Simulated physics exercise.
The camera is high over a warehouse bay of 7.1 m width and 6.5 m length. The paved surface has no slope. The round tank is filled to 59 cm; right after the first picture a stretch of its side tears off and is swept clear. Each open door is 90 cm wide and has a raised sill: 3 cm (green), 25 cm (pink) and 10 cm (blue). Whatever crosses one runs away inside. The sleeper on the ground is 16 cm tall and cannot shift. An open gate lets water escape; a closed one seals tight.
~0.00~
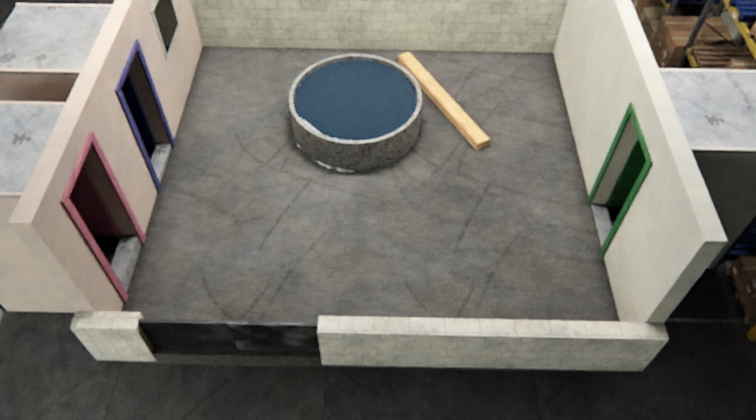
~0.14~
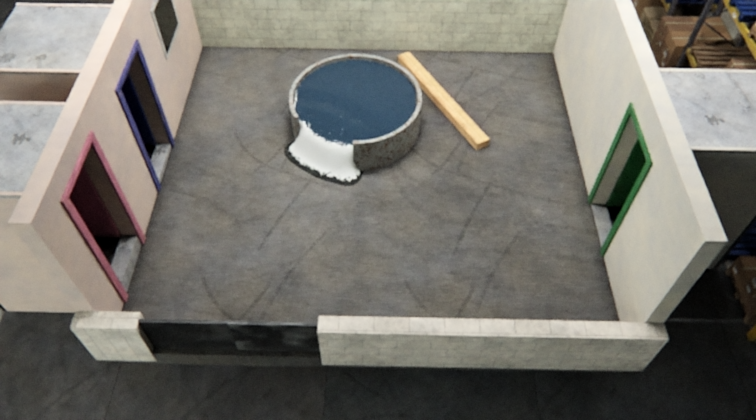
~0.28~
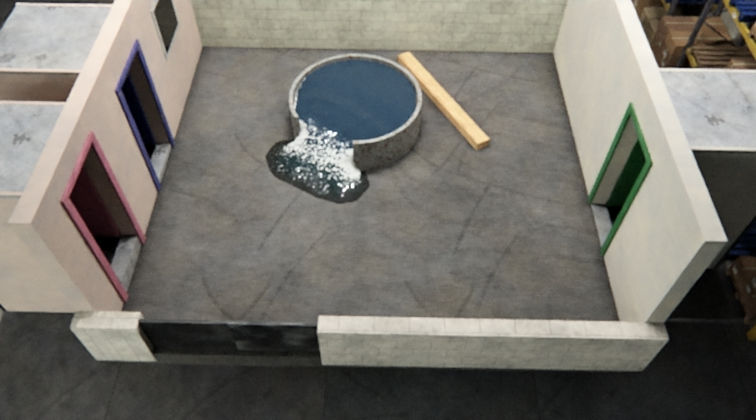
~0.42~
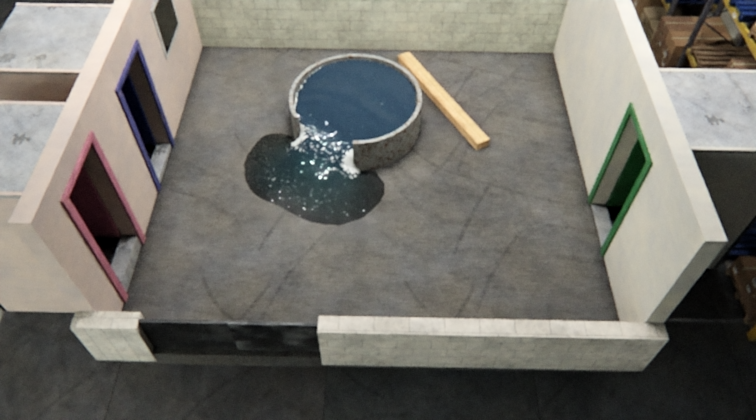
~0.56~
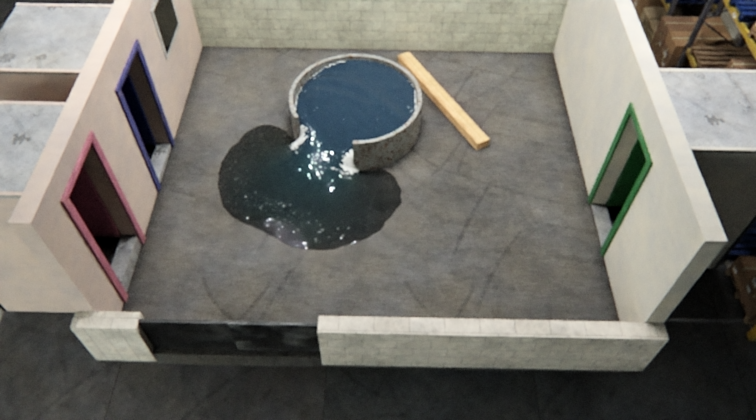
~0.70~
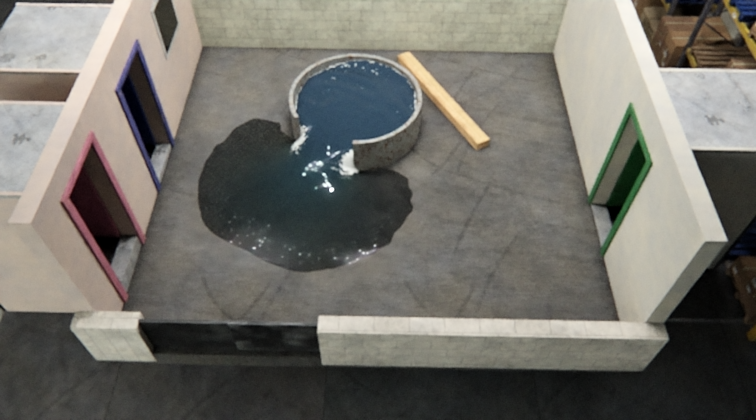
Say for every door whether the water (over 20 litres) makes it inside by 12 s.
Door by door: At the green door it exceeds the limit; at the pink door it does not reach the limit; at the blue door it keeps below the limit.
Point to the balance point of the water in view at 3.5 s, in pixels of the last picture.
At about (288, 209).
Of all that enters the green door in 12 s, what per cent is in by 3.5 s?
About 0 per cent.
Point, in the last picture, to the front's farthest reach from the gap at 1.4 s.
Near (154, 337).
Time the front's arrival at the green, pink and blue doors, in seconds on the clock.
Green 5.5 s, pink 1.2 s, blue 1.1 s.
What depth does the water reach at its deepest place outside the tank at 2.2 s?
Roughly 38 cm.
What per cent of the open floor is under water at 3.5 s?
Near 40 per cent is wet.
After 1.4 s water covers 30 % of the floor and is deepest (26 cm) near (315, 166); green door not reached, pink door 9 cm at the sill, 0 L in, blue door 7 cm at the sill, 0 L in.
After 2.2 s water covers 35 % of the floor and is deepest (38 cm) near (115, 336); green door not reached, pink door 18 cm at the sill, 0 L in, blue door 11 cm at the sill, 1 L in.
After 3.5 s water covers 40 % of the floor and is deepest (24 cm) near (172, 314); green door not reached, pink door 21 cm at the sill, 2 L in, blue door 7 cm at the sill, 5 L in.
After 7.0 s water covers 70 % of the floor and is deepest (14 cm) near (622, 347); green door 8 cm at the sill, 2 L in, pink door 9 cm at the sill, 2 L in, blue door 10 cm at the sill, 9 L in.
After 12.0 s water covers 95 % of the floor and is deepest (8 cm) near (551, 57); green door 6 cm at the sill, 55 L in, pink door 6 cm at the sill, 2 L in, blue door 5 cm at the sill, 10 L in.
